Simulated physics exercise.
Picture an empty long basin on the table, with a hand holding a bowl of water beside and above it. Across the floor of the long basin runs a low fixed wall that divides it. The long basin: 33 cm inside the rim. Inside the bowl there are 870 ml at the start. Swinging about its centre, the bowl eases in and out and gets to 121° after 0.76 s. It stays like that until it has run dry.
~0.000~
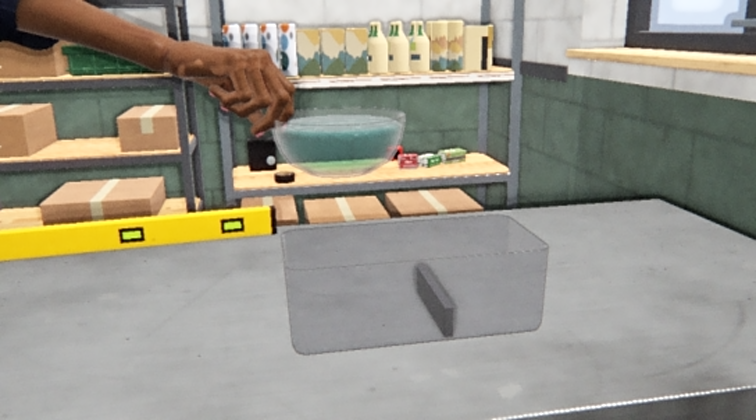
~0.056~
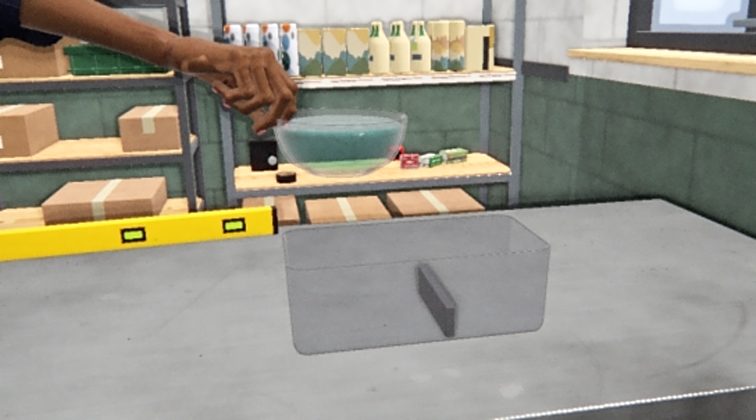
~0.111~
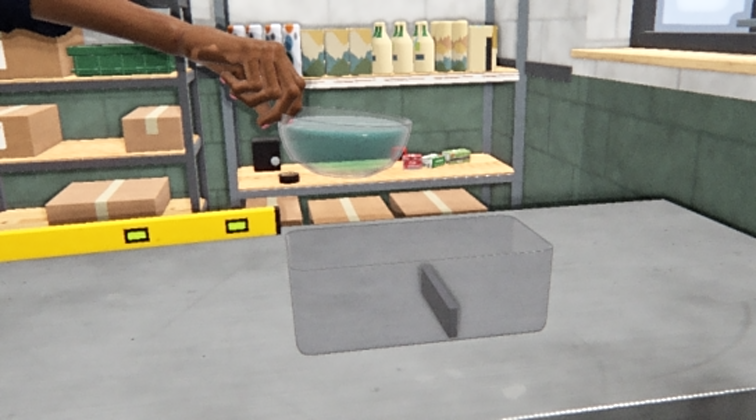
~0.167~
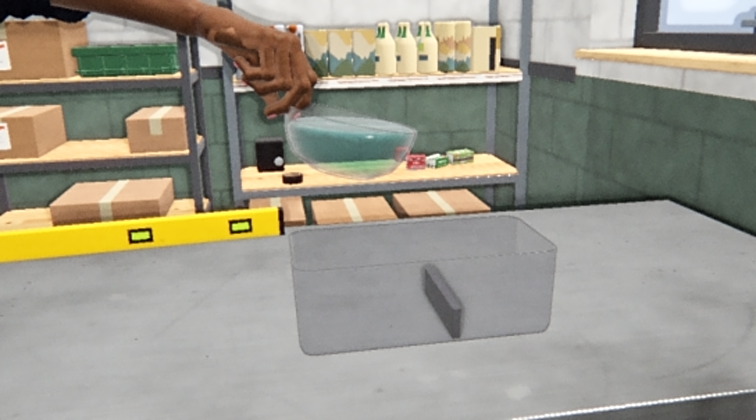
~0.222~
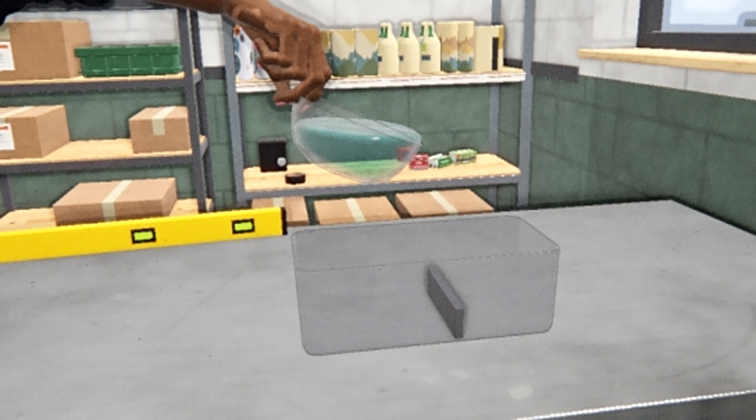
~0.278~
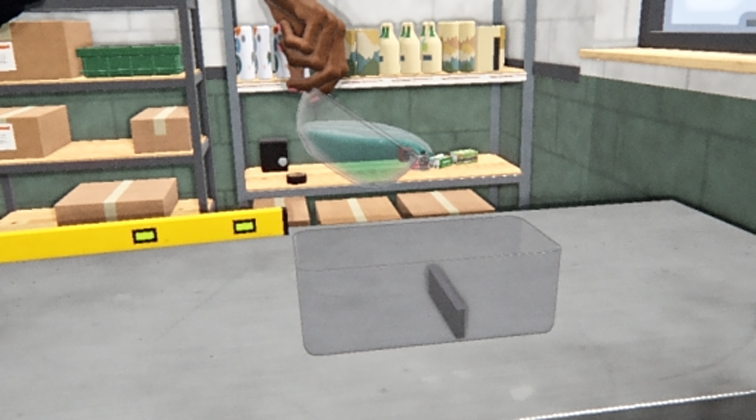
A hand held a clear bowl of bluish-green water above an empty see-through basin on a gray table, then tilted it gradually to the right, its right side dipping as the left side rose.
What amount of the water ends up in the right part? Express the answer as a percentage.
49 %.
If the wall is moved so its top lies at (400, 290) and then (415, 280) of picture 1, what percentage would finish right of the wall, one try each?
I'd say 80 percent on the first go, 70 percent on the next.
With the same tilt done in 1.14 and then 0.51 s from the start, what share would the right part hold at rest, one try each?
65 per cent first, 40 per cent second.
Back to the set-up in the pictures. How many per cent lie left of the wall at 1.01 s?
I'd put it at close to 46 %.
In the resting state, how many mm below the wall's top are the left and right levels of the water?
About 28 mm left, about 20 mm right.
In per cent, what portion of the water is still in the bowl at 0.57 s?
Roughly 5 per cent.
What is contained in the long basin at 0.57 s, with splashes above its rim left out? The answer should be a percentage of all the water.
Near 74 in a hundred.
By 0.57 s the tilt is 104° and 5 per cent is still to pour, 20 is left of the wall and 55 right of it.
By 0.79 s the tilt is 121° and 0 per cent is still to pour, 42 is left of the wall and 48 right of it.
By 1.01 s the tilt is 121° and 0 per cent is still to pour, 46 is left of the wall and 50 right of it.
By 1.26 s the tilt is 121° and 0 per cent is still to pour, 48 is left of the wall and 49 right of it.
At rest 48 per cent lies left of the wall, 49 right of it and 3 outside.
